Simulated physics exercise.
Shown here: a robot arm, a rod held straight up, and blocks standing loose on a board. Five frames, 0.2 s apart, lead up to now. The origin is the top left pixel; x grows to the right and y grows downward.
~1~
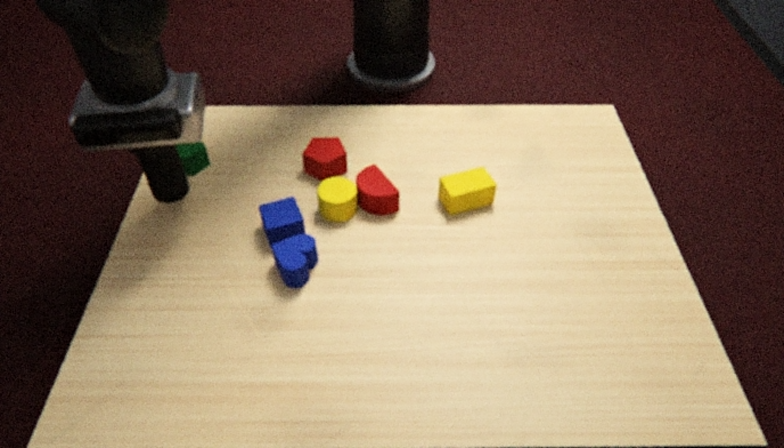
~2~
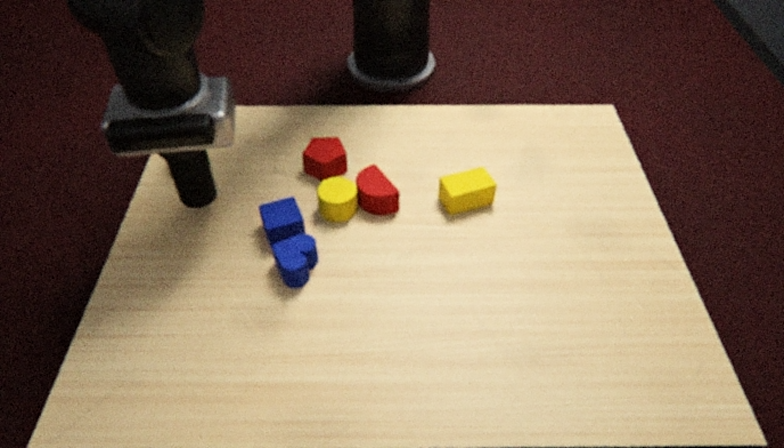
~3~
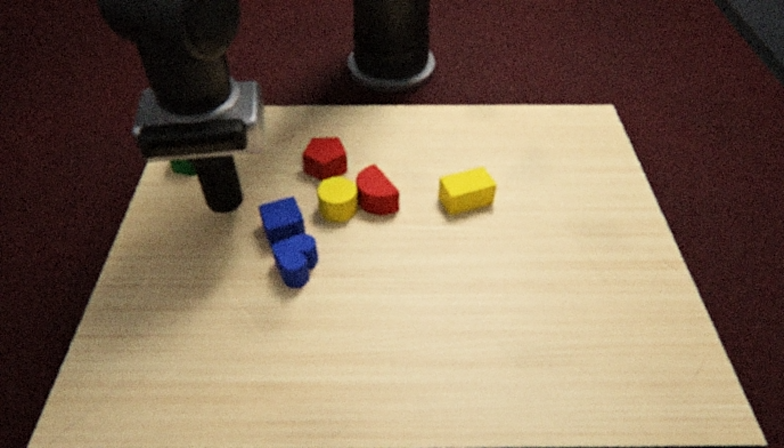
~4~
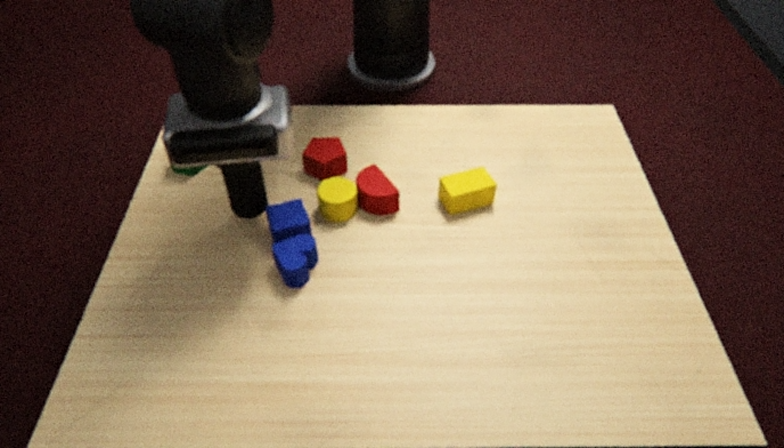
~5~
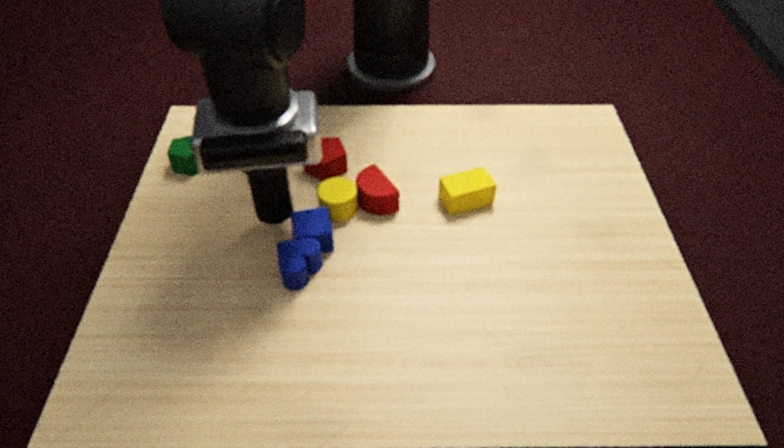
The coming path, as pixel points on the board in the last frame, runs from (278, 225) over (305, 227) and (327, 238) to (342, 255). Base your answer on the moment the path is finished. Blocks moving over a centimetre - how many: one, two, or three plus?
There will be one block displaced.
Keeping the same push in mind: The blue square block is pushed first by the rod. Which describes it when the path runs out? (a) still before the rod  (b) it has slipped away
Choice a: Still before the rod.
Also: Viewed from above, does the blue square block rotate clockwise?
Yes - that is the case.
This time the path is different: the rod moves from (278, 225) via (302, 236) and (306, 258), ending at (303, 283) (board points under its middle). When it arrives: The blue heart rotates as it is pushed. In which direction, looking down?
Looking down, my answer is that the blue heart rotates clockwise.
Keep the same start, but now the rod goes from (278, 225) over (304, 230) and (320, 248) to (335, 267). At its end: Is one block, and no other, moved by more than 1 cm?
No, it doesn't check out.
The first path, step by step. Halfway along, rod (316, 219); blue heart (300, 255), turned 20° clockwise; blue square block (340, 235), turned 50° clockwise.
At the end, rod (341, 243); blue heart (300, 255), turned 20° clockwise; blue square block (363, 261), turned 65° clockwise; yellow round block still.
